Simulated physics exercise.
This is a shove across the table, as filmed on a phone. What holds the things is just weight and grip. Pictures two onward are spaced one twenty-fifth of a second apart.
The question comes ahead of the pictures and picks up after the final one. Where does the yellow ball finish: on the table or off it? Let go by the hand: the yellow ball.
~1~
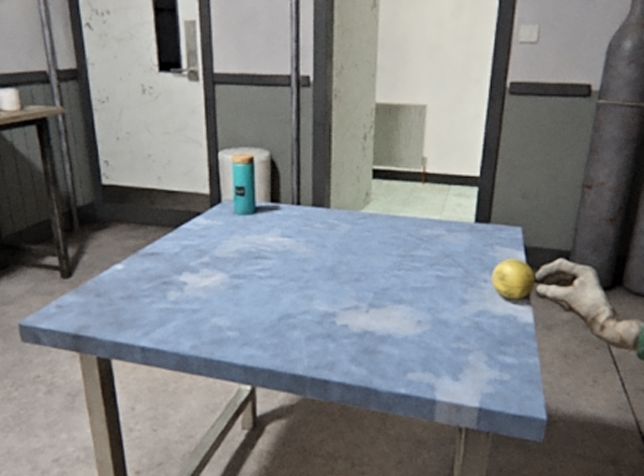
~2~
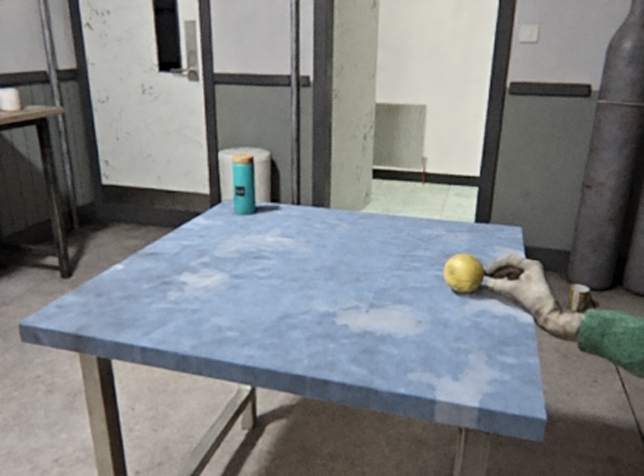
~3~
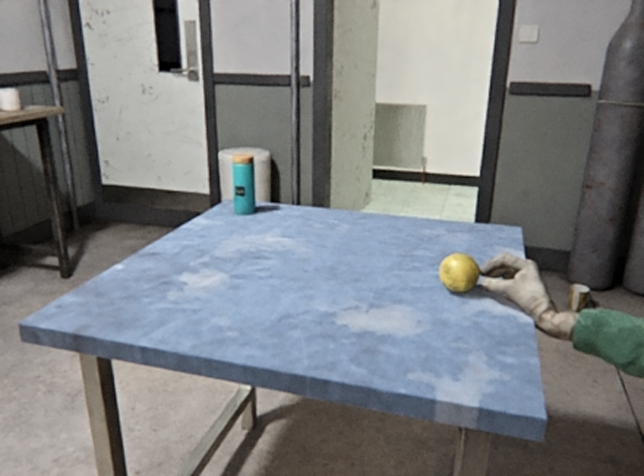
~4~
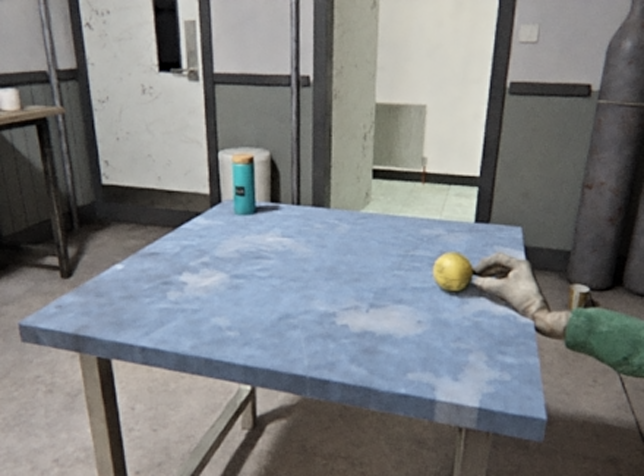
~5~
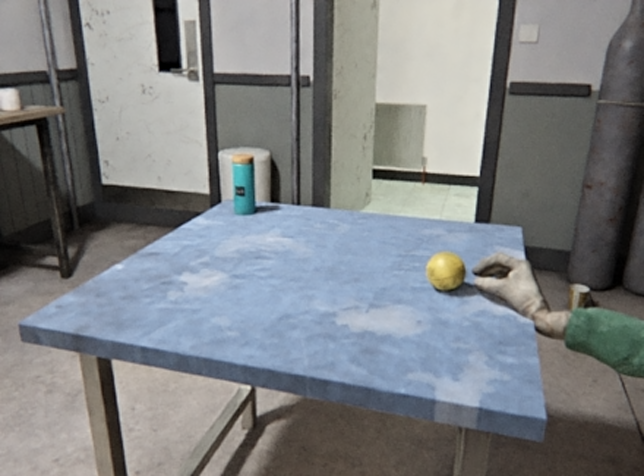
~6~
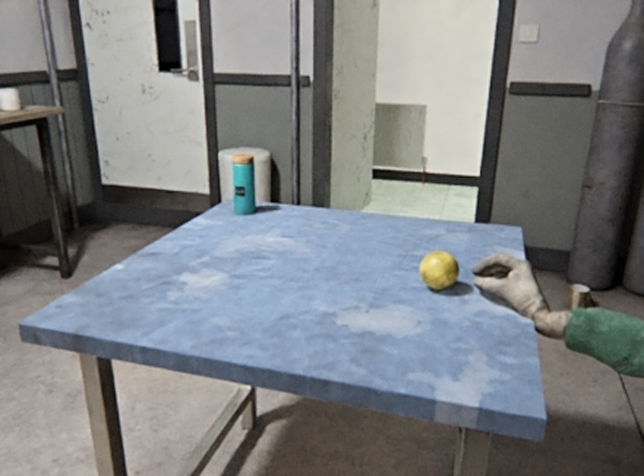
On the table.
Then, 0.20 s later than the last frame, yellow ball moved about its own width near (412, 267).
Then, 0.40 s later than the last frame, yellow ball moved about its own width near (394, 265).
When it is over, moved from the start, yellow ball. End places, in pixels of the last picture, yellow ball near (382, 264).
